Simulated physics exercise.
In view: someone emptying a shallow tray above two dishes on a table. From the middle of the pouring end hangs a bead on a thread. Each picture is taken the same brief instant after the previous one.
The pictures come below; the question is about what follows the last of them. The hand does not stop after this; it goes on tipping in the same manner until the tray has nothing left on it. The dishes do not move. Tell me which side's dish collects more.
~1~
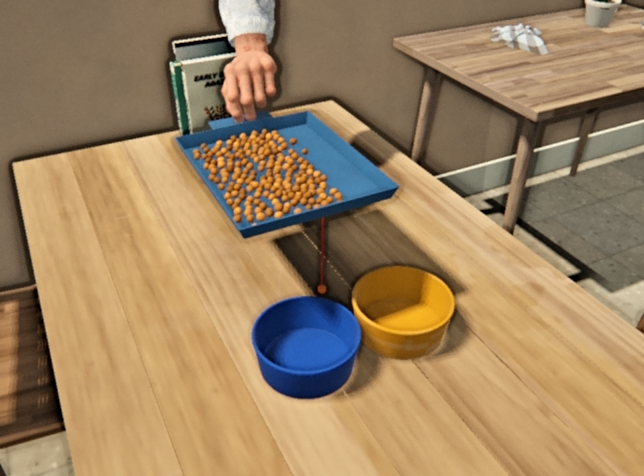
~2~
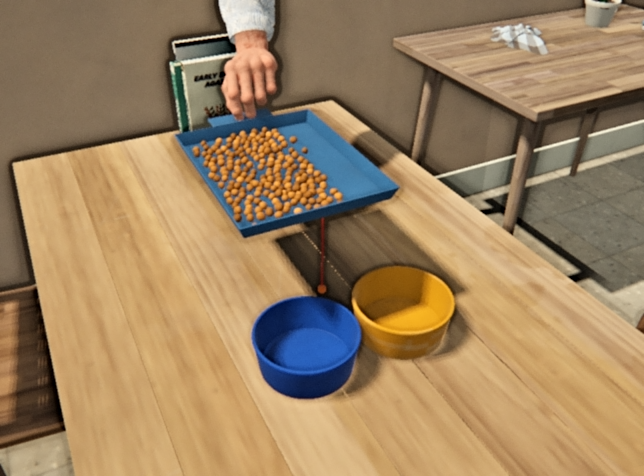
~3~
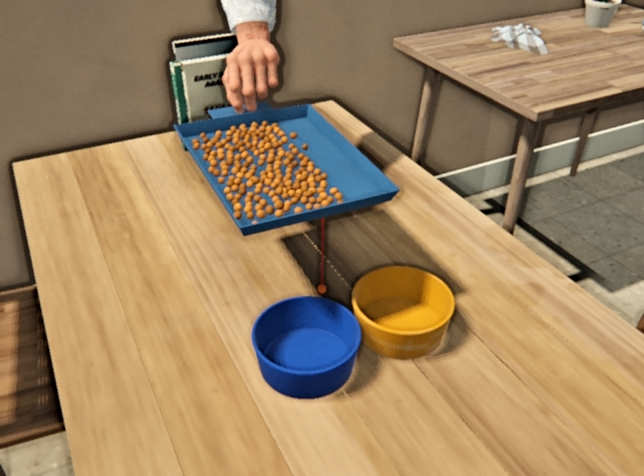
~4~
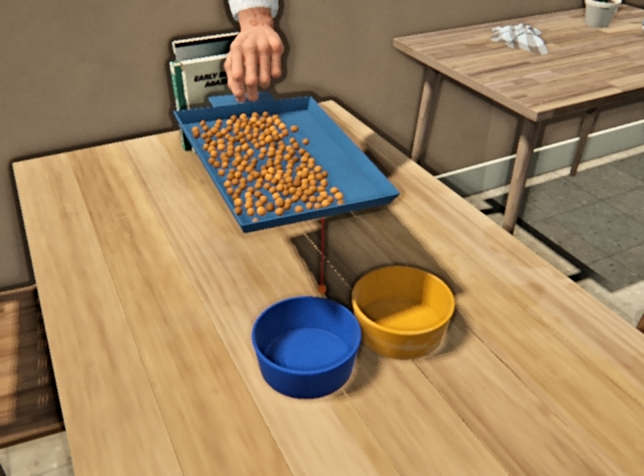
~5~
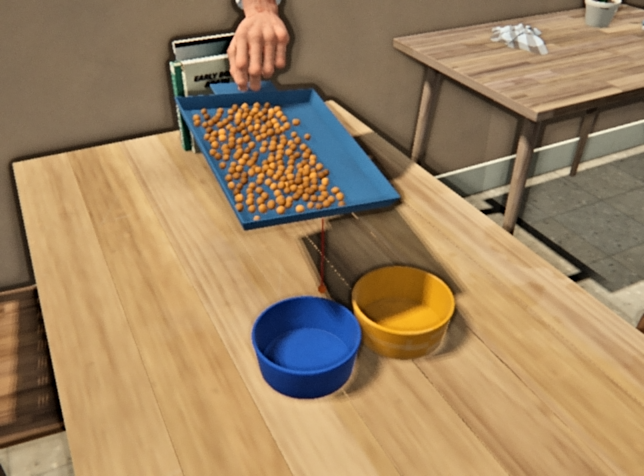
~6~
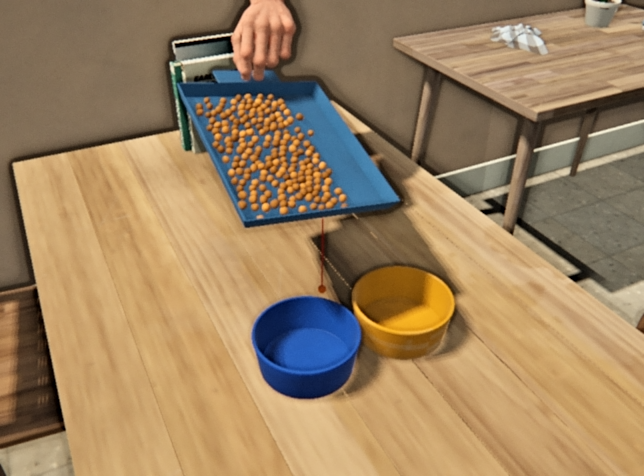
Honestly the dish that comes off better is the right one.
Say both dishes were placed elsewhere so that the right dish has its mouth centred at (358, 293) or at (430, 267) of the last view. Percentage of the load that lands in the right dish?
The first try gives 70 per cent, the second 40 per cent.
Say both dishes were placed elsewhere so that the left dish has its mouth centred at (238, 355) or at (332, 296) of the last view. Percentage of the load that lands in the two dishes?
In turn 20 and 80 in a hundred.
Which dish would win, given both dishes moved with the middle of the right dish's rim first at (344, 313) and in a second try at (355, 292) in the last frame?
The rightmost dish, then the rightmost dish.
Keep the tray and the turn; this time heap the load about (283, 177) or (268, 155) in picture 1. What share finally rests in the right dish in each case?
First try 90 %, second try 90 %.
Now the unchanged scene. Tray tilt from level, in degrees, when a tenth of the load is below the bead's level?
The tilt then is about 60°.
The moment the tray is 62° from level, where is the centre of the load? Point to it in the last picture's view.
Somewhere around pixel (366, 204) in the last picture.
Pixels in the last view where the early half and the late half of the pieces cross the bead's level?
The first part passes (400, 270); everything after passes (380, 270).
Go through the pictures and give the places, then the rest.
In the first frame, corners of the pouring end at (243, 225) and (392, 185), level; middle of the load at (270, 176), roasted chickpeas; left dish at (331, 380); right dish at (430, 341); bead on its thread at (322, 289).
In the second frame, corners of the pouring end at (243, 224) and (392, 186), level; middle of the load at (270, 174).
In the third frame, corners of the pouring end at (244, 223) and (393, 188), tipped barely, lowest at the right corner; middle of the load at (270, 171).
In the fourth frame, corners of the pouring end at (245, 220) and (393, 191), tipped a little, lowest at the right corner; middle of the load at (270, 165).
In the fifth frame, corners of the pouring end at (247, 218) and (393, 194), tipped a little, lowest at the right corner; middle of the load at (272, 160).
In the sixth frame, corners of the pouring end at (248, 216) and (393, 197), tipped clearly, lowest at the right corner; middle of the load at (275, 156); left dish at (331, 380); right dish at (430, 341).
Soon, tray tipped steeply; most on the tray; a small part in the right dish; a small part in the air.
A while on, tray tipped right over; a small part on the tray; a stray few in the left dish; most in the right dish; a stray few outside both; a small part in the air.
Towards the end, tray tipped past a quarter turn; a stray few in the left dish; nearly all in the right dish; a small part outside both; a stray few in the air.
Finally, tray tipped past a quarter turn; a stray few in the left dish; nearly all in the right dish; a small part outside both; a stray few in the air.
